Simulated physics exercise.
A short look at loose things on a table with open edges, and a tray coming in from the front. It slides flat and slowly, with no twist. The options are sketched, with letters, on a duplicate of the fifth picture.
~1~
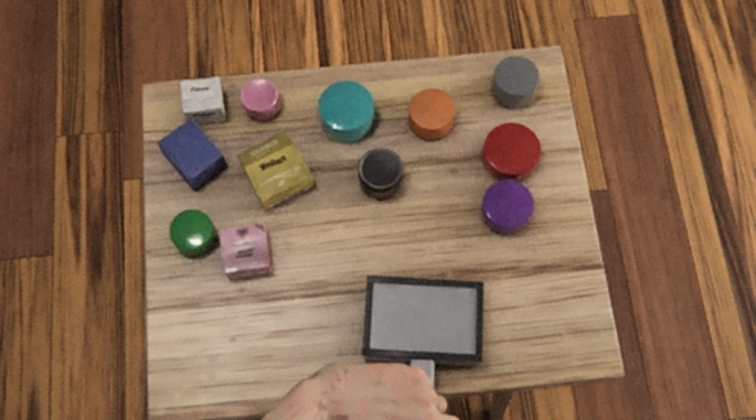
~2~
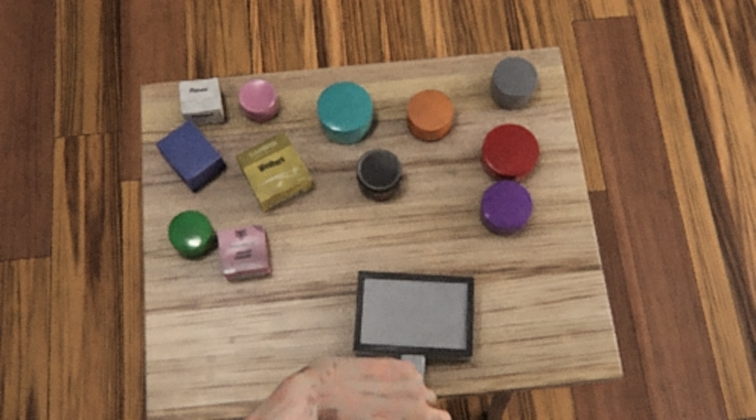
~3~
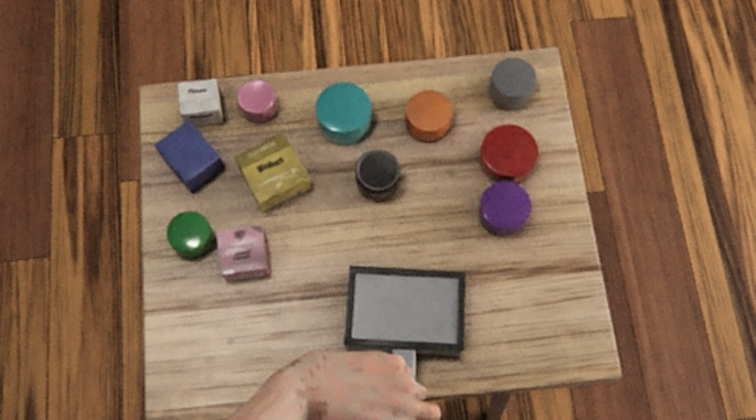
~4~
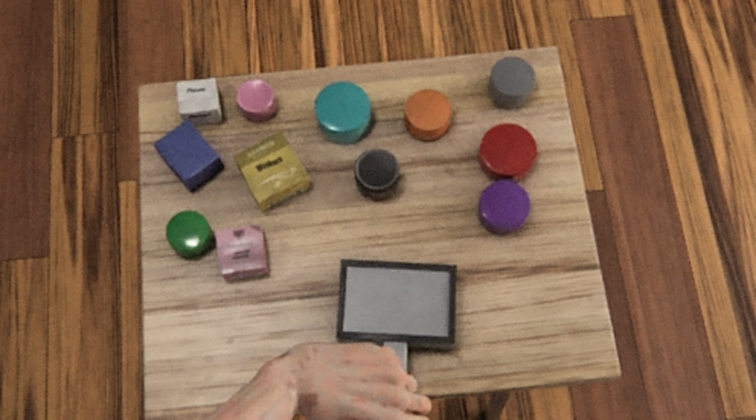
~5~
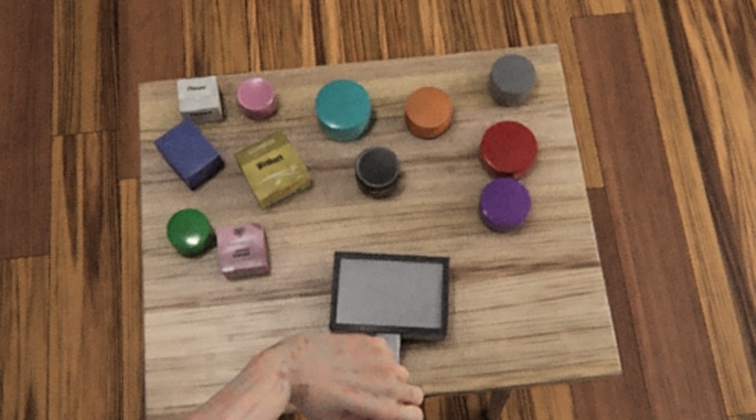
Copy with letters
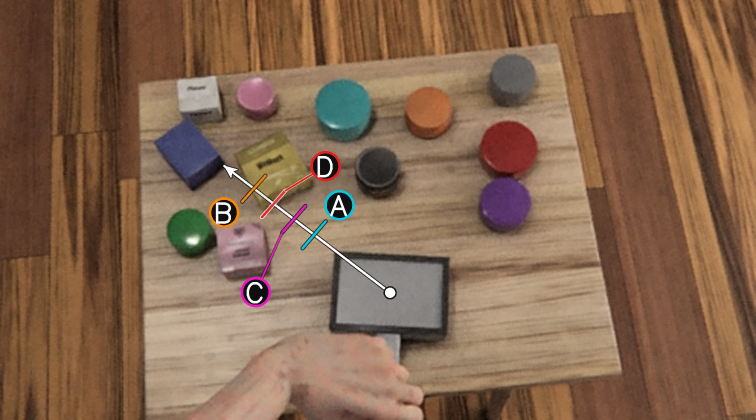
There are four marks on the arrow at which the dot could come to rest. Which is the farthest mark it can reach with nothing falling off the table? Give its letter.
Stop at D.
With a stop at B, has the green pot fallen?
By then, yes.
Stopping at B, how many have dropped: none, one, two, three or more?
By then, one.
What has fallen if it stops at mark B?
The green pot goes over.
On the copy, A at (314, 235); B at (254, 189); C at (294, 219); D at (273, 204); the arrow from (390, 293) to (224, 166); the white dot at (390, 293).
On D. First, tray (347, 264); white box (201, 101); pink tub (257, 100).
Then, tray (304, 231); green pot (180, 231); pink box (223, 244).
Finally, tray (275, 209); green pot (151, 225); pink box (195, 227); nothing has fallen.
By contrast, A is safe but short; B drops the green pot; C is safe but short.
